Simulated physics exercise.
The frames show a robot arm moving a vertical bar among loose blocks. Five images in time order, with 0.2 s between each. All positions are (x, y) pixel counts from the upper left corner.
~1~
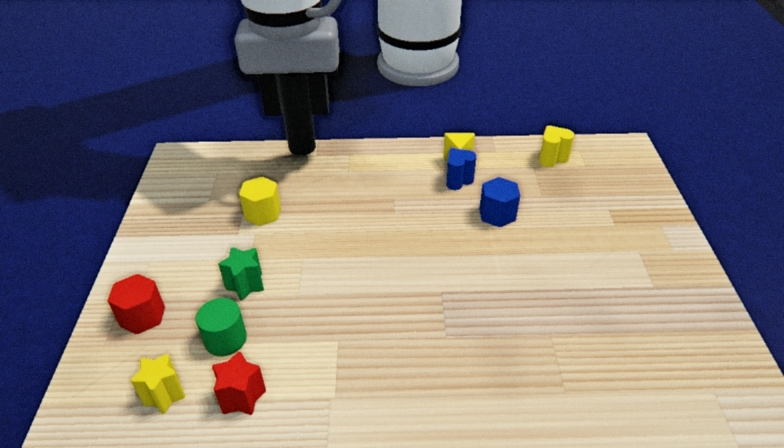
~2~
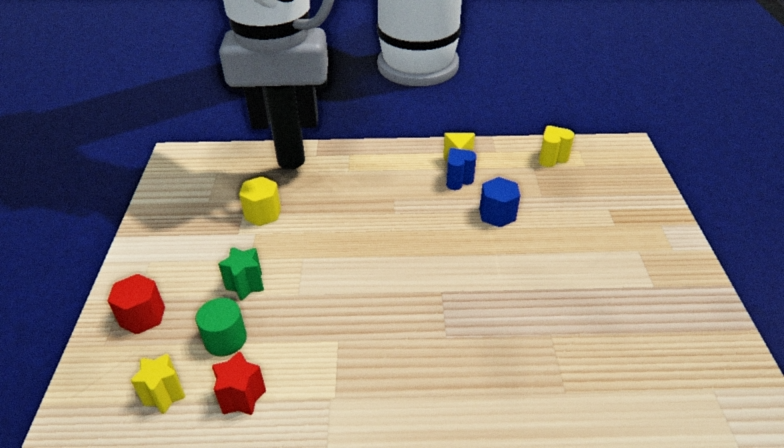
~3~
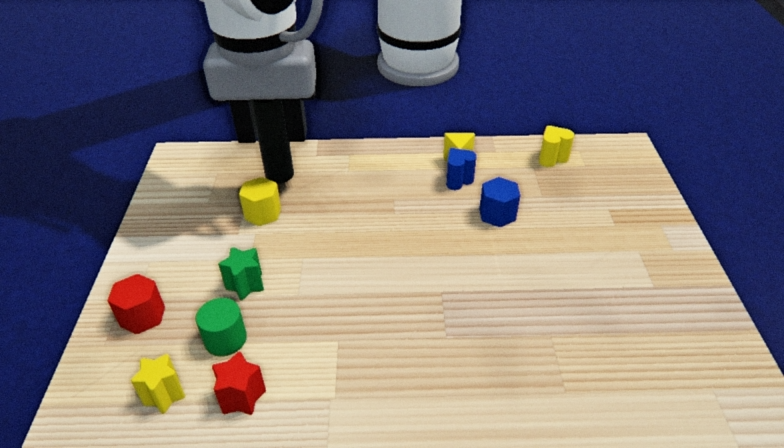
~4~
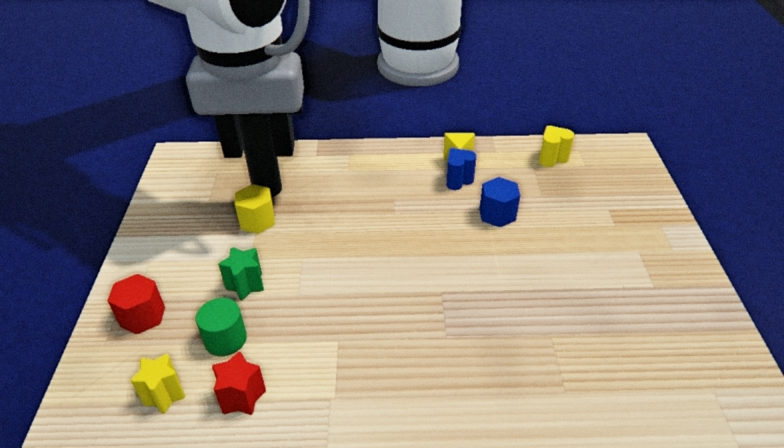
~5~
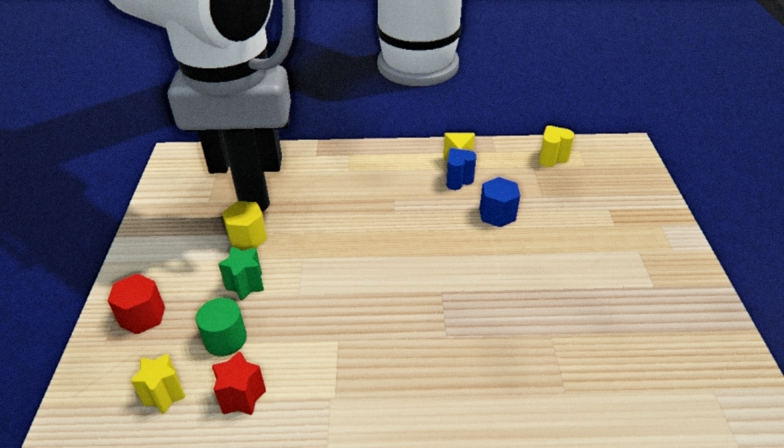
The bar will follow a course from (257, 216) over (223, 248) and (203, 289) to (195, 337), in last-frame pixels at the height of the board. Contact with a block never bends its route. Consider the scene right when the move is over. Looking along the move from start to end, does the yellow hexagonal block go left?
Yes, that is what happens.
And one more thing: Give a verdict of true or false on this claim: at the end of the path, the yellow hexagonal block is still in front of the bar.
The claim does not hold.
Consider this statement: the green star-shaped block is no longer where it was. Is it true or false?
That claim is true.
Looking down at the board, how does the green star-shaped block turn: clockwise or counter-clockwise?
Seen from above, counterclockwise.
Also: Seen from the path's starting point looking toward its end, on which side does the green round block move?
Shifted left.
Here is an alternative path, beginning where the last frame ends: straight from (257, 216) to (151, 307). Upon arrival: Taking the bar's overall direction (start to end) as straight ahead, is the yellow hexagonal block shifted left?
In short: Yes.
What follows on the original path. One third of the way, bar (219, 239); green star-shaped block (242, 269), turned 25° anticlockwise; yellow hexagonal block (220, 248), turned 35° anticlockwise.
Two thirds of the way, bar (199, 280); green round block (219, 320); green star-shaped block (249, 285), turned 100° anticlockwise; yellow hexagonal block (211, 288), turned 50° anticlockwise.
At the end, bar (191, 326); green round block (244, 347); red star-shaped block (239, 383), turned 30° clockwise; green star-shaped block (253, 288), turned 130° anticlockwise; yellow hexagonal block (224, 317), turned 95° anticlockwise.
